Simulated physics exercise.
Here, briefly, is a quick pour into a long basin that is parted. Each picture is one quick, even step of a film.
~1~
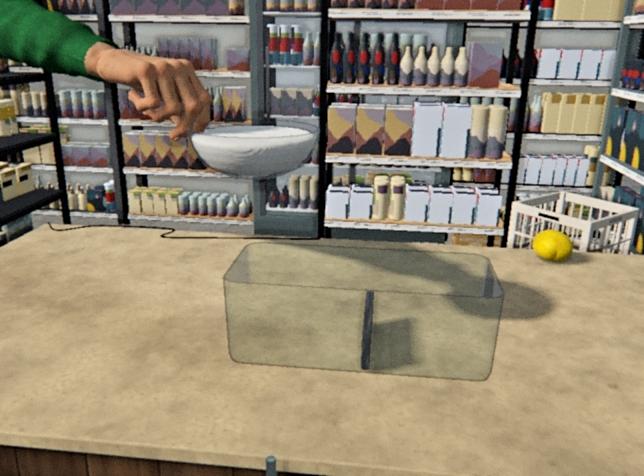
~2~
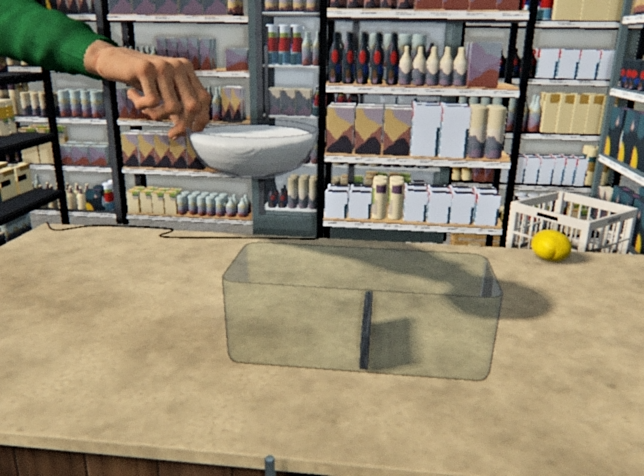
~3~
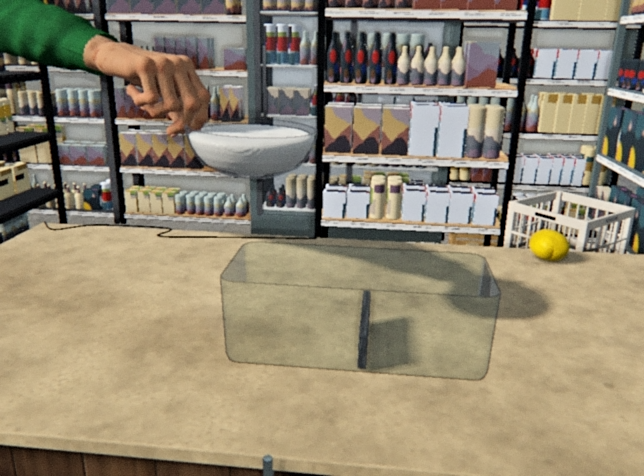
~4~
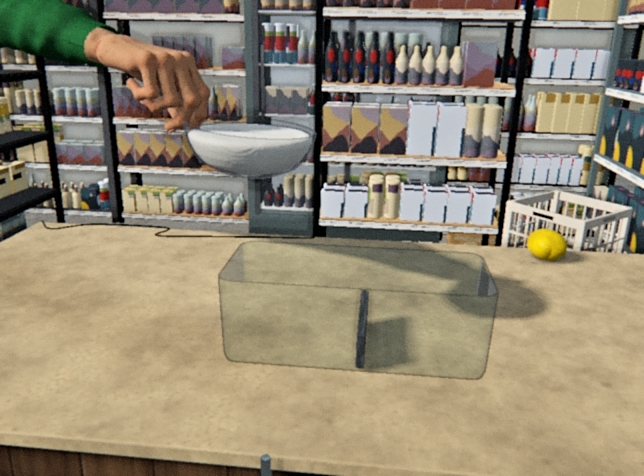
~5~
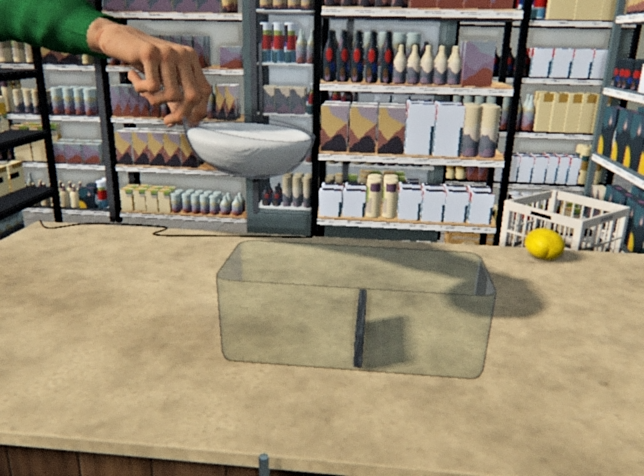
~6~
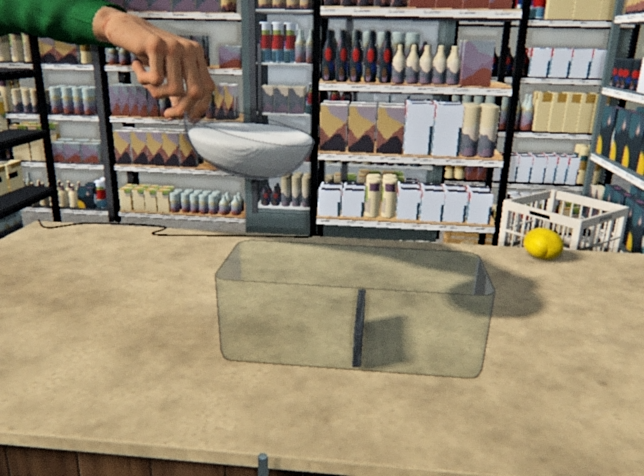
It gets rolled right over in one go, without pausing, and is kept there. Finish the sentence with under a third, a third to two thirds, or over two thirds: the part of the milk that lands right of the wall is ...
It is a third to two thirds.
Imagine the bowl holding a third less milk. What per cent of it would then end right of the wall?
Some 20 parts in a hundred.
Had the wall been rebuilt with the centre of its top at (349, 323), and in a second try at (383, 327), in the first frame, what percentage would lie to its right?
About 65 % and 25 %.
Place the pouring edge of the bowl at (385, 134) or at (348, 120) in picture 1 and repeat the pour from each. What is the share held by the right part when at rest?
It comes to 95 % the first time and 75 % the second.
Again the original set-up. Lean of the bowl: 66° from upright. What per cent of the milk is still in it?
25 in a hundred.
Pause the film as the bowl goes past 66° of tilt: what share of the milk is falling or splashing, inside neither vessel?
About 45 per cent.
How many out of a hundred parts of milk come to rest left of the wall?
About 55 per cent.
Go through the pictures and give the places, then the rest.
The first frame shows tilt 0°; pouring edge (318, 132); surface from (196, 133) to (316, 137); the long basin's rim runs from (236, 261) to (495, 276); the wall's top is at (368, 313).
The second frame shows tilt 1°; pouring edge (317, 132); surface from (195, 132) to (315, 137).
The third frame shows tilt 2°; pouring edge (316, 133); surface from (194, 131) to (314, 137).
The fourth frame shows tilt 5°; pouring edge (315, 136); surface from (193, 129) to (313, 138).
The fifth frame shows tilt 9°; pouring edge (313, 139); surface from (192, 128) to (312, 138).
The sixth frame shows tilt 13°; pouring edge (313, 145); surface from (193, 128) to (313, 140); 1 per cent is over the edge.
A moment on, the bowl is tipped part way and 26 per cent is still to pour, 12 is left of the wall and 20 right of it.
Next, the bowl is tipped on its side and 1 per cent is still to pour, 50 is left of the wall and 45 right of it.
Then the bowl is tipped right over and 0 per cent is still to pour, 54 is left of the wall and 45 right of it.
Later the bowl is tipped right over and 0 per cent is still to pour, 54 is left of the wall and 45 right of it.
At rest 54 per cent lies left of the wall, 45 right of it and 1 outside.
